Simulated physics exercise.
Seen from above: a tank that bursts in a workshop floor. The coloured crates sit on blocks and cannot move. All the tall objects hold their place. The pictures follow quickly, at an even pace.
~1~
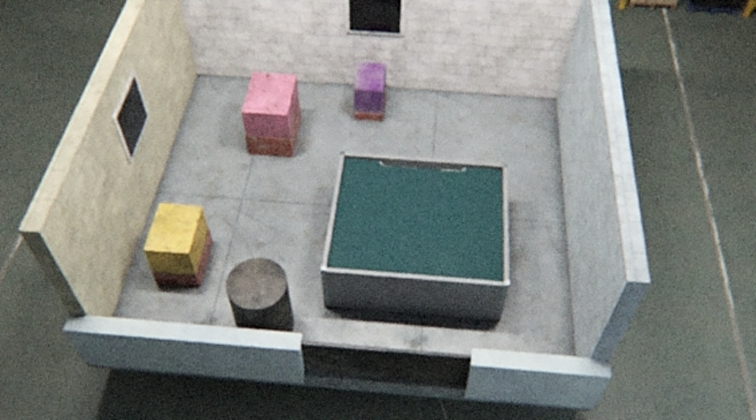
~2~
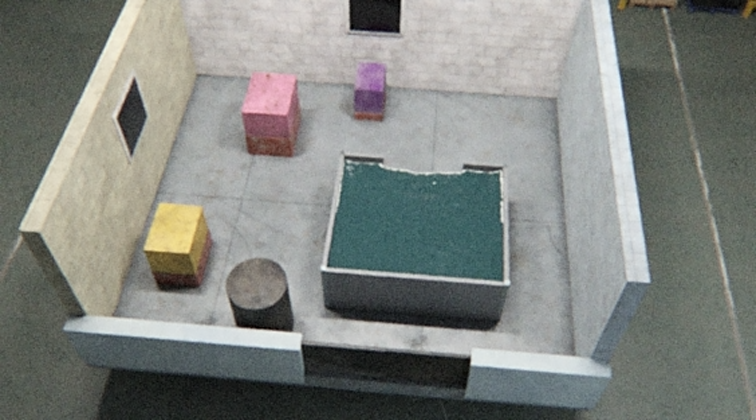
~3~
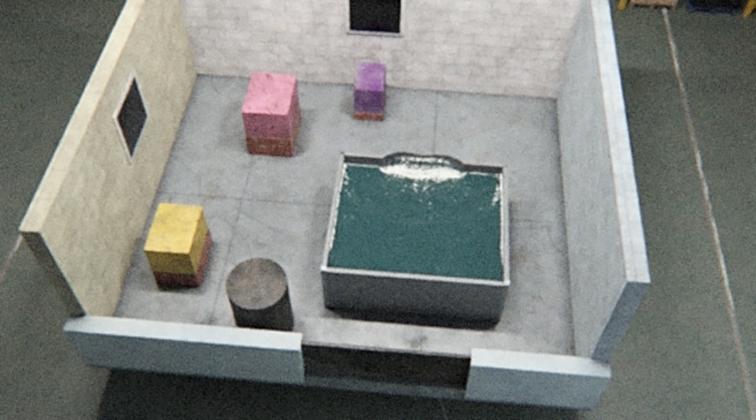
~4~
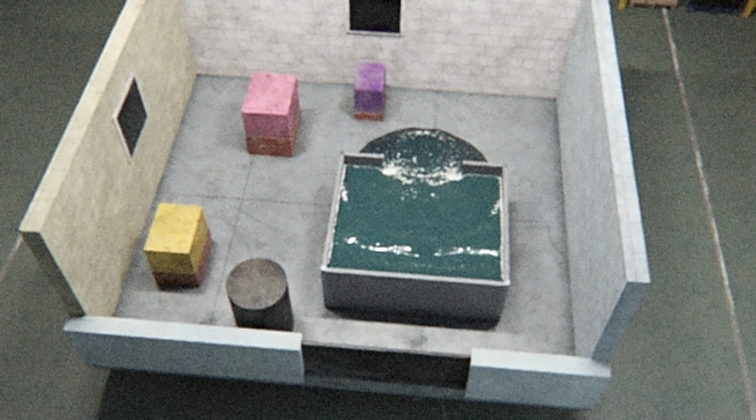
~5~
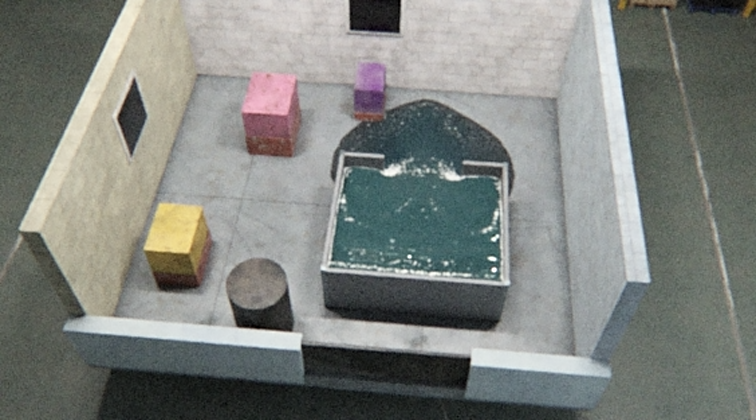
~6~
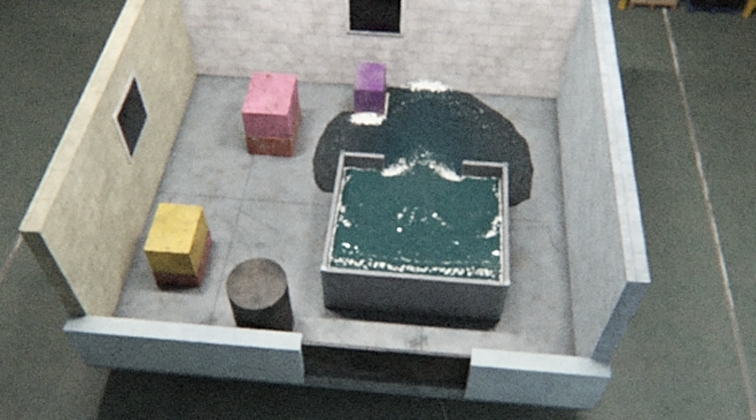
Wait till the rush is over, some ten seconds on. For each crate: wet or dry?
The pink crate stays dry; the purple crate gets wet; the yellow crate stays dry.
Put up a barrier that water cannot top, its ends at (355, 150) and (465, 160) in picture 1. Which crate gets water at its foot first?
First comes the pink crate.
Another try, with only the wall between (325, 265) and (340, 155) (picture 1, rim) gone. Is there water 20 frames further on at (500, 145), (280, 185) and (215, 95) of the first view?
As listed: Clear, covered, flooded.
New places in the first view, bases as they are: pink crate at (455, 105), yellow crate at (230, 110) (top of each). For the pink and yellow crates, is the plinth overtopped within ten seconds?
The pink crate is soaked; the yellow crate is spared.
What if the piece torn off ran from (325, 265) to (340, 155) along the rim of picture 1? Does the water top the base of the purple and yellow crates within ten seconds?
In short: Purple gets wet; yellow gets wet.
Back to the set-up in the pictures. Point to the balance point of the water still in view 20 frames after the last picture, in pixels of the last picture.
Roughly at (419, 185).
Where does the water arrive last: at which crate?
I say the crate marked yellow.
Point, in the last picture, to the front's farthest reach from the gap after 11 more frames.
Roughly at (196, 79).
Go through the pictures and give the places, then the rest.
The first picture shows still water in the water tank at (419, 218).
In the second picture, water pours out on the water tank's far side and has run to a hidden place.
In the third picture, water pours out on the water tank's far side and has run to a hidden place.
In the fourth picture, water pours out on the water tank's far side and has run to (409, 132).
In the fifth picture, water pours out on the water tank's far side and has run to (422, 103).
In the sixth picture, water pours out on the water tank's far side and has run to (397, 88).
A moment on, water covers 30 % of the floor; the pink crate water round its plinth, the purple crate water round its plinth, the yellow crate not reached.
Next, water covers 40 % of the floor; the pink crate water round its plinth, the purple crate water round its plinth, the yellow crate not reached.
Then, water covers 70 % of the floor; the pink crate water round its plinth, the purple crate water round its plinth, the yellow crate water round its plinth.
Later, water covers 100 % of the floor; the pink crate water round its plinth, the purple crate water round its plinth, the yellow crate water round its plinth.
In the end, water covers 100 % of the floor; the pink crate stayed above the water, the purple crate was topped, the yellow crate stayed above the water.
